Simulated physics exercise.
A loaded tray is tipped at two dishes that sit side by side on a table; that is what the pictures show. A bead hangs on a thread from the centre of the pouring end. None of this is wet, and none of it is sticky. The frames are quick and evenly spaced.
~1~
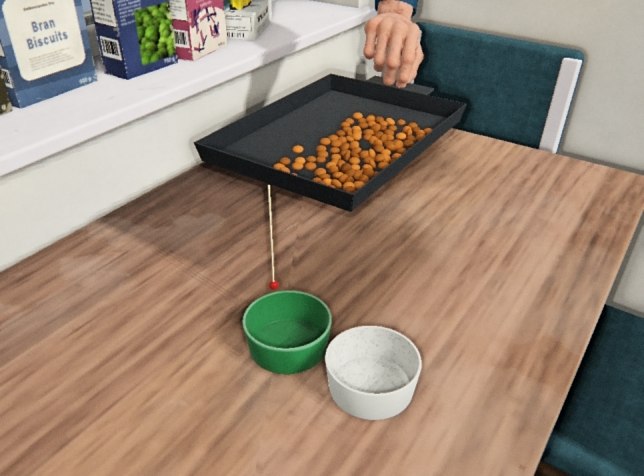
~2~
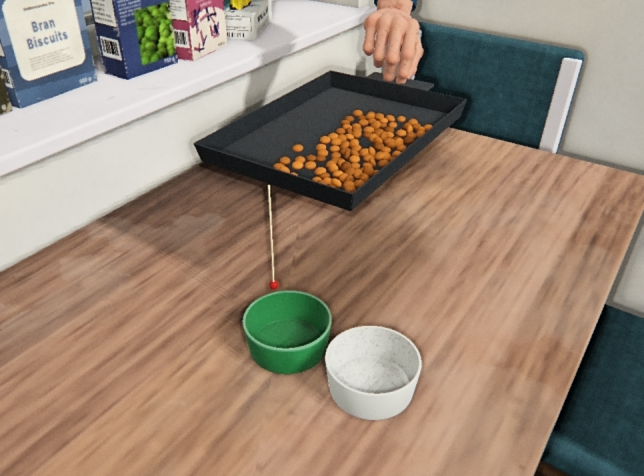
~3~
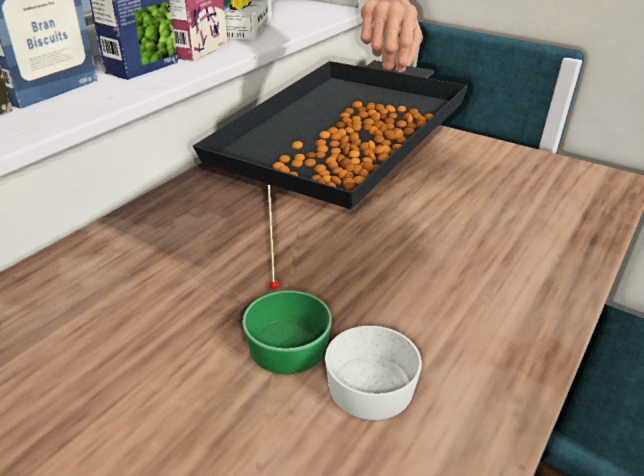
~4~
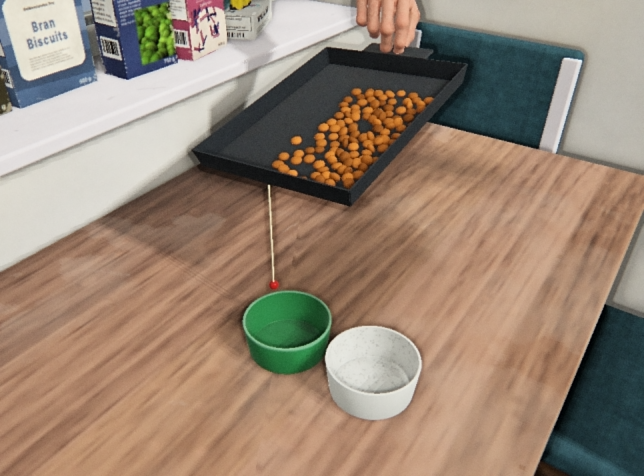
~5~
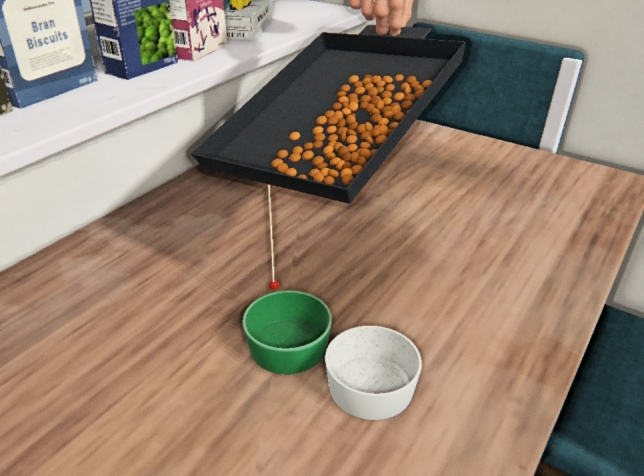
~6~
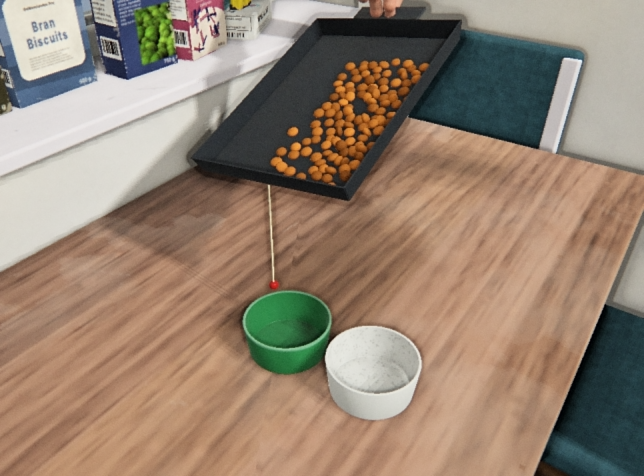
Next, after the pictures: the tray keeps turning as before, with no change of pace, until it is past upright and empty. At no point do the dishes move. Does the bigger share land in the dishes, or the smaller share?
Watching it, the dishes let slip most of it.
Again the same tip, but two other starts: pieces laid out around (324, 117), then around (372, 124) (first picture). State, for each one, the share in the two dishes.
Try 1: 0 %; try 2: 0 %.
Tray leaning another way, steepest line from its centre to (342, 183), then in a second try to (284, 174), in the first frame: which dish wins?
The right-side dish, then the left-side dish.
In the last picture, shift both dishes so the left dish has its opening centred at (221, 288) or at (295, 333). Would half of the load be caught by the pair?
For the two tries in order: Exceeding half, not as much as half.
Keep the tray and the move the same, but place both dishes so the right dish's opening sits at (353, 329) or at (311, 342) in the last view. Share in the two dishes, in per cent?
Around 0 and then 40 per cent.
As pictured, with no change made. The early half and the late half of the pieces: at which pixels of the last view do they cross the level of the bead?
The leading part at (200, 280), the rest of it at (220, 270).
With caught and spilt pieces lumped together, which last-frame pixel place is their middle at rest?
About (199, 321).
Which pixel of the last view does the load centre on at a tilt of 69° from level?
In the last view, the load is centred near (248, 169).
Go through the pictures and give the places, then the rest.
Corners of the pouring end (200, 142) and (352, 191), level; middle of the load (356, 151), bits of cat kibble; left dish (261, 356); right dish (348, 401); bead on its thread (274, 285), in the first picture.
Corners of the pouring end (200, 143) and (351, 191), level; middle of the load (356, 149), in the second picture.
Corners of the pouring end (199, 145) and (350, 189), tipped barely, lowest at the left corner; middle of the load (356, 143), in the third picture.
Corners of the pouring end (198, 148) and (348, 187), tipped a little, lowest at the left corner; middle of the load (355, 135), in the fourth picture.
Corners of the pouring end (197, 152) and (345, 185), tipped clearly, lowest at the left corner; middle of the load (353, 126), in the fifth picture.
Corners of the pouring end (196, 155) and (343, 184), tipped clearly, lowest at the left corner; middle of the load (350, 118); left dish (261, 356); right dish (348, 401), in the sixth picture.
Just after the last frame, tray tipped steeply; almost all on the tray; just a few in the air.
A moment on, tray tipped past a quarter turn; roughly a quarter on the tray; just a few in the left dish; roughly half outside both; roughly a quarter in the air.
Further on, tray tipped past a quarter turn; just a few in the left dish; almost all outside both.
When it is over, tray tipped past a quarter turn; not one in the right dish; just a few in the left dish; almost all outside both.
